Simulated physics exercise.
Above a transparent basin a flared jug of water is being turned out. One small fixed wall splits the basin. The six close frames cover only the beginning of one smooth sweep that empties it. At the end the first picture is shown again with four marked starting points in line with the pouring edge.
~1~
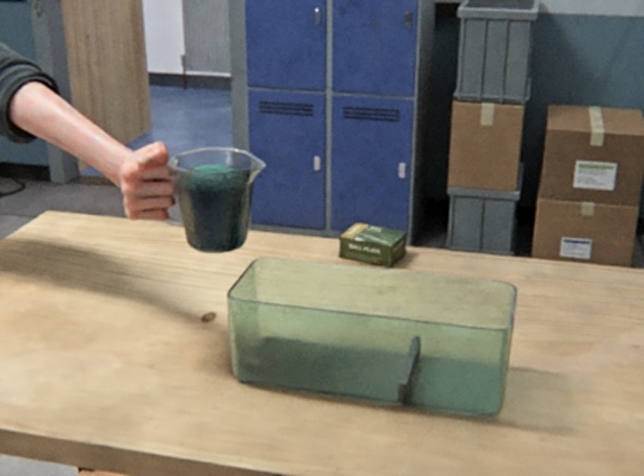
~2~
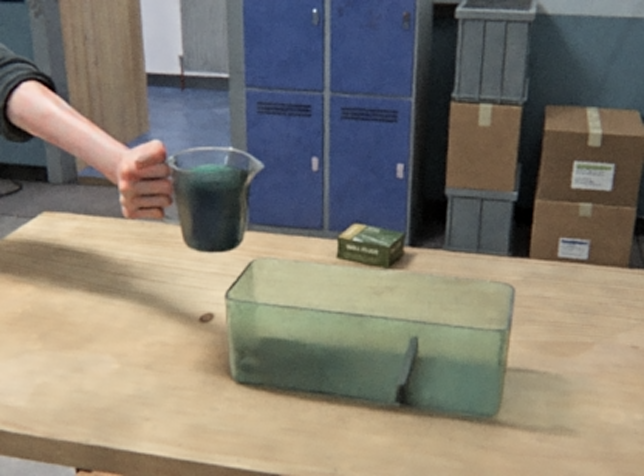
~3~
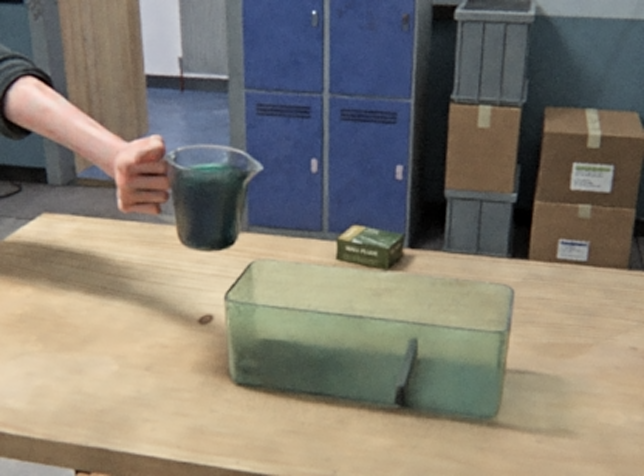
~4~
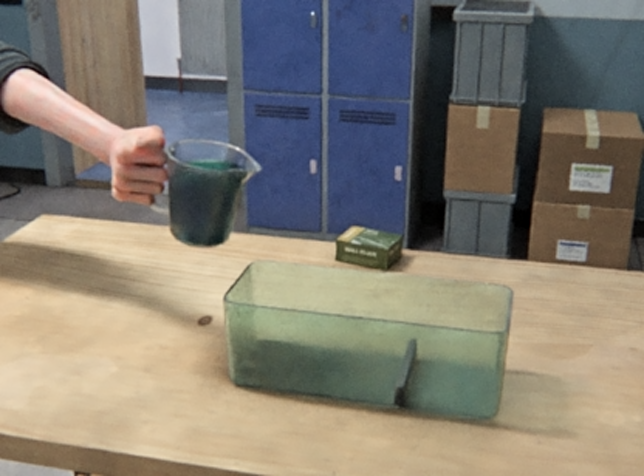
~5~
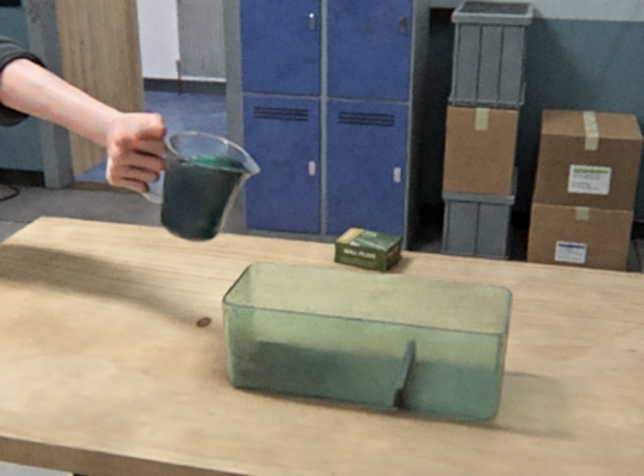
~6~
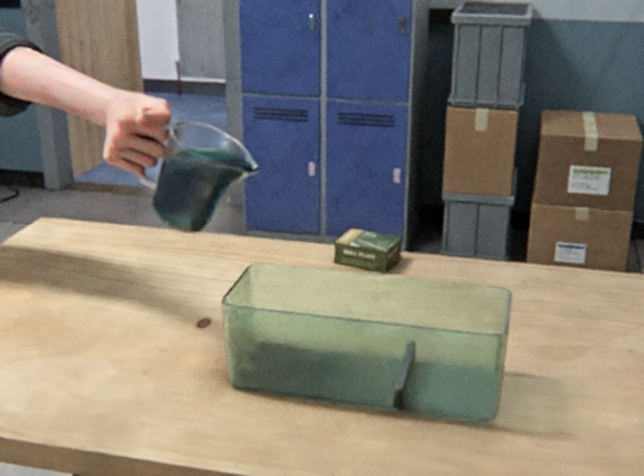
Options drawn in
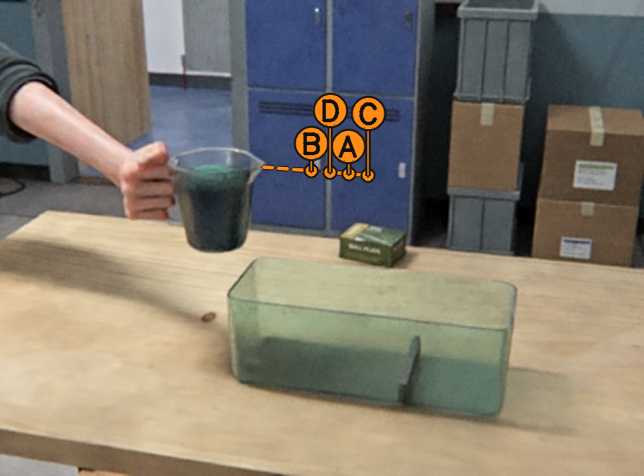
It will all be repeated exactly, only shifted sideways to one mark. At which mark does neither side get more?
Choose D.
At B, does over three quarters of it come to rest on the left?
Yes.
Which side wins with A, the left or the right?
The right side.
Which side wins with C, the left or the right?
The right side.
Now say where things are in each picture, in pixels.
In the first picture, upright, lip at (263, 167); basin from (234, 377) to (502, 414); top of the wall at (410, 358); nothing has left yet.
In the second picture, upright, lip at (261, 167); nothing has left yet.
In the third picture, tipped about 5°, lip at (260, 169); nothing has left yet.
In the fourth picture, tipped about 10°, lip at (259, 170); nothing has left yet.
In the fifth picture, tipped about 17°, lip at (257, 171); nothing has left yet.
In the sixth picture, tipped about 26°, lip at (257, 172); nothing has left yet.
On the marked copy, A at (348, 173); B at (311, 170); C at (367, 175); D at (330, 172).
With A, about 18 % ends left of the wall and 80 % right of it.
With B, about 82 % ends left of the wall and 13 % right of it; 4 % is lost outside.
With C, about 16 % ends left of the wall and 83 % right of it.
With D, about 52 % ends left of the wall and 46 % right of it.
